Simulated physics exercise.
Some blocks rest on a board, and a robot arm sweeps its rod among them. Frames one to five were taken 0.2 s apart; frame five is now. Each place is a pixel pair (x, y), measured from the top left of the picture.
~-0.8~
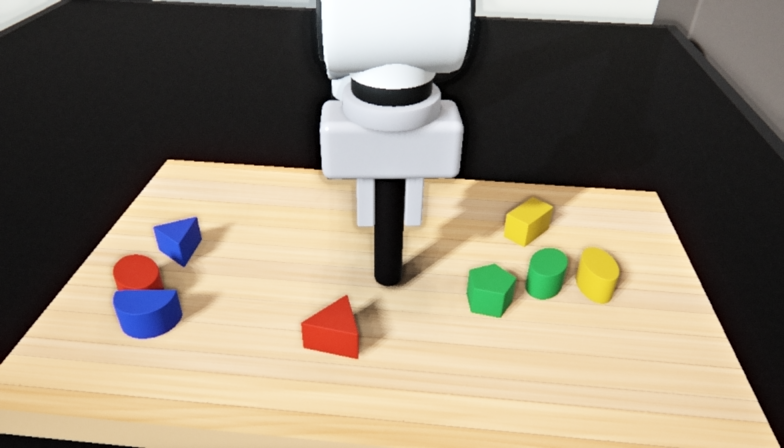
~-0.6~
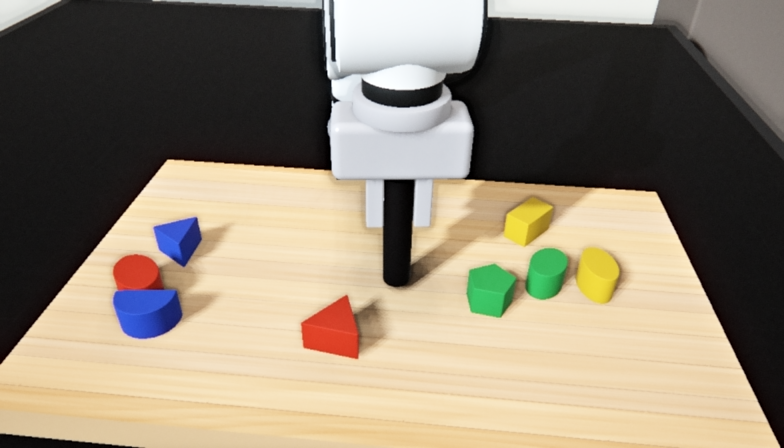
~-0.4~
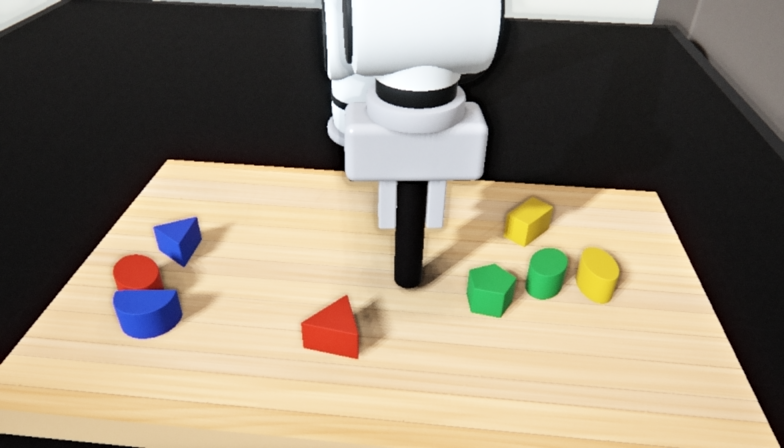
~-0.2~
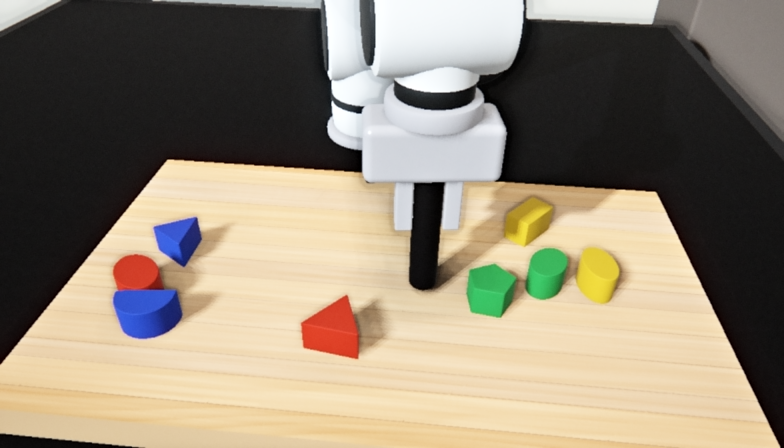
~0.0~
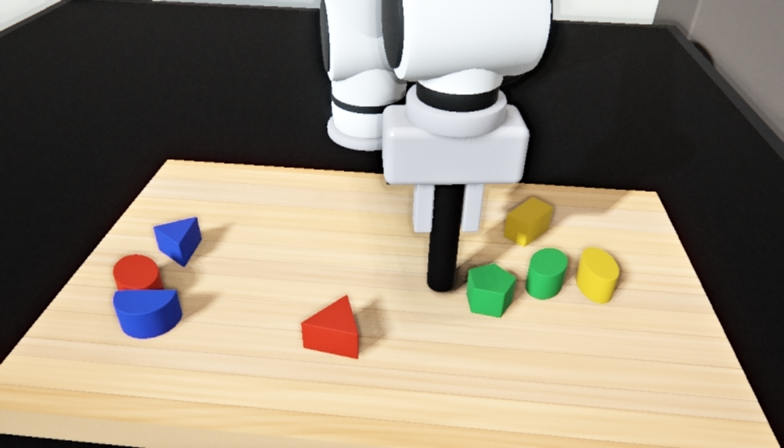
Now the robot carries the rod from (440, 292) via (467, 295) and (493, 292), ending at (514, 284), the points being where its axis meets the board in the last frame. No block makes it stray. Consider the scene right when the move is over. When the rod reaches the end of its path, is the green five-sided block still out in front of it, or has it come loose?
It slips out to the side or back.
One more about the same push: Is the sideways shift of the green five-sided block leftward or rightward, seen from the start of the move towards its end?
It will end up to the right.
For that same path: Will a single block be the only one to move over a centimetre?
Going by the path, yes.
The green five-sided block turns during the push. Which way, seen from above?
Clockwise.
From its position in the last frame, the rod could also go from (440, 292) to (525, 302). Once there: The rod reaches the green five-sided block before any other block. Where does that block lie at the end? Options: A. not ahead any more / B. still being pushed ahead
B: Still being pushed ahead.
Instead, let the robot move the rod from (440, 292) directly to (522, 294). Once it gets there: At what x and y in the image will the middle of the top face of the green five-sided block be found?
The middle of the upper face of the green five-sided block will lie at about (544, 293) in the picture.
The first path, step by step. Halfway along, rod at (483, 287); green five-sided block at (518, 283), turned 35° clockwise.
At the end, rod at (515, 277); green five-sided block at (530, 285), turned 60° clockwise; green oval block at (552, 261); yellow oval block in place.
